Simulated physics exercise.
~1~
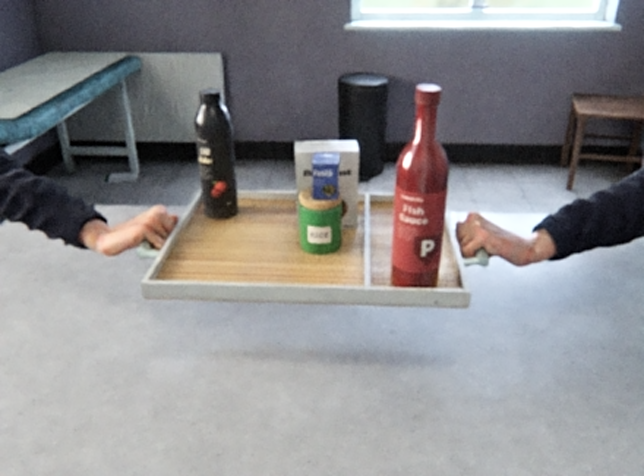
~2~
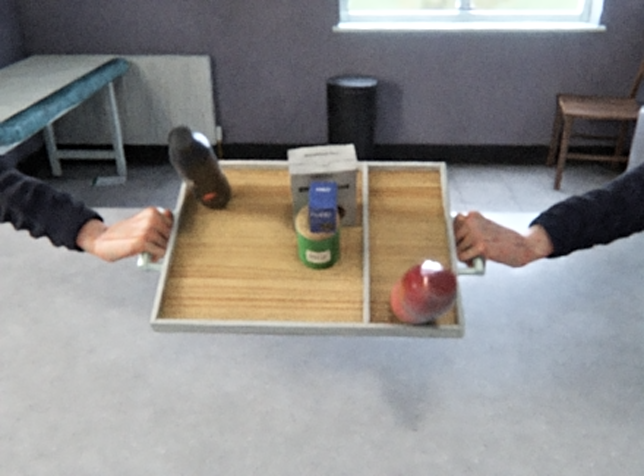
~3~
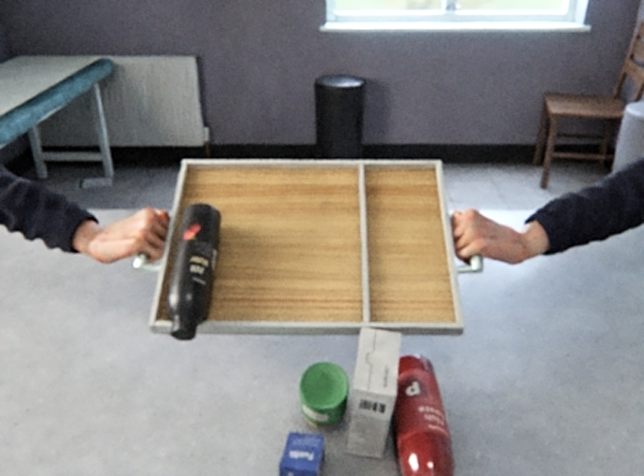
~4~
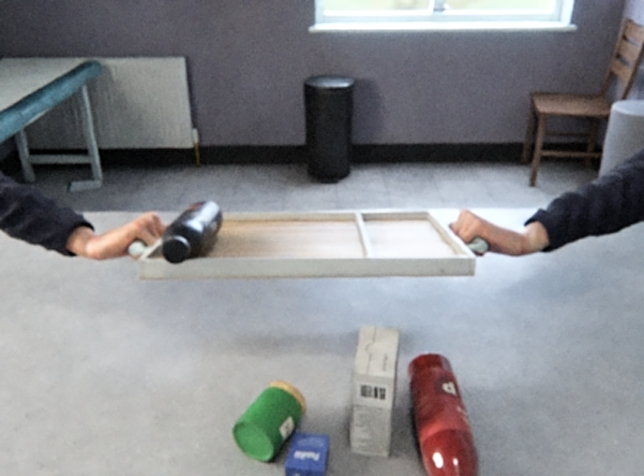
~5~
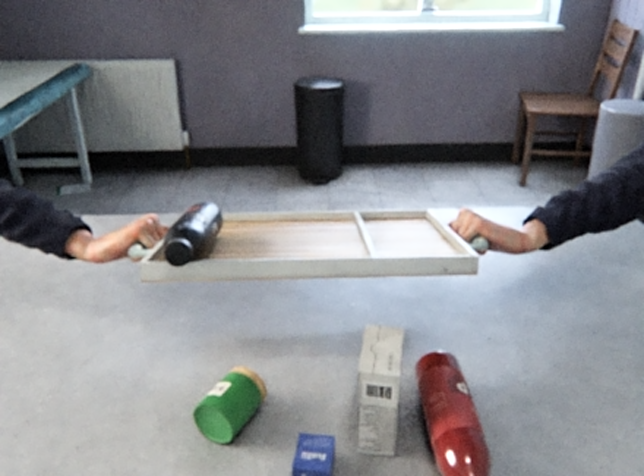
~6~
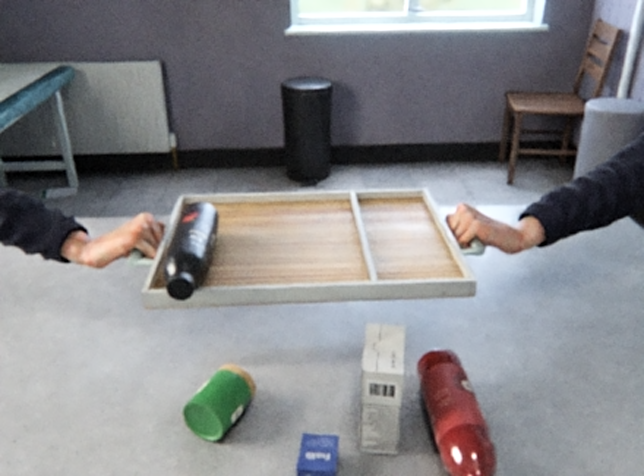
At the start, two hands hold a wooden tray level, with a black bottle, a green jar, a small blue carton, a white box and a red sauce bottle standing on it. The hands tip the near edge down, and the items lean and move toward the viewer. The jar, blue carton, white box and red bottle drop off the front, while the black bottle topples and stays at the left side. The tray then swings the other way, and the jar rolls left below. Finally it levels out, with the black bottle lying on it and the other four below.
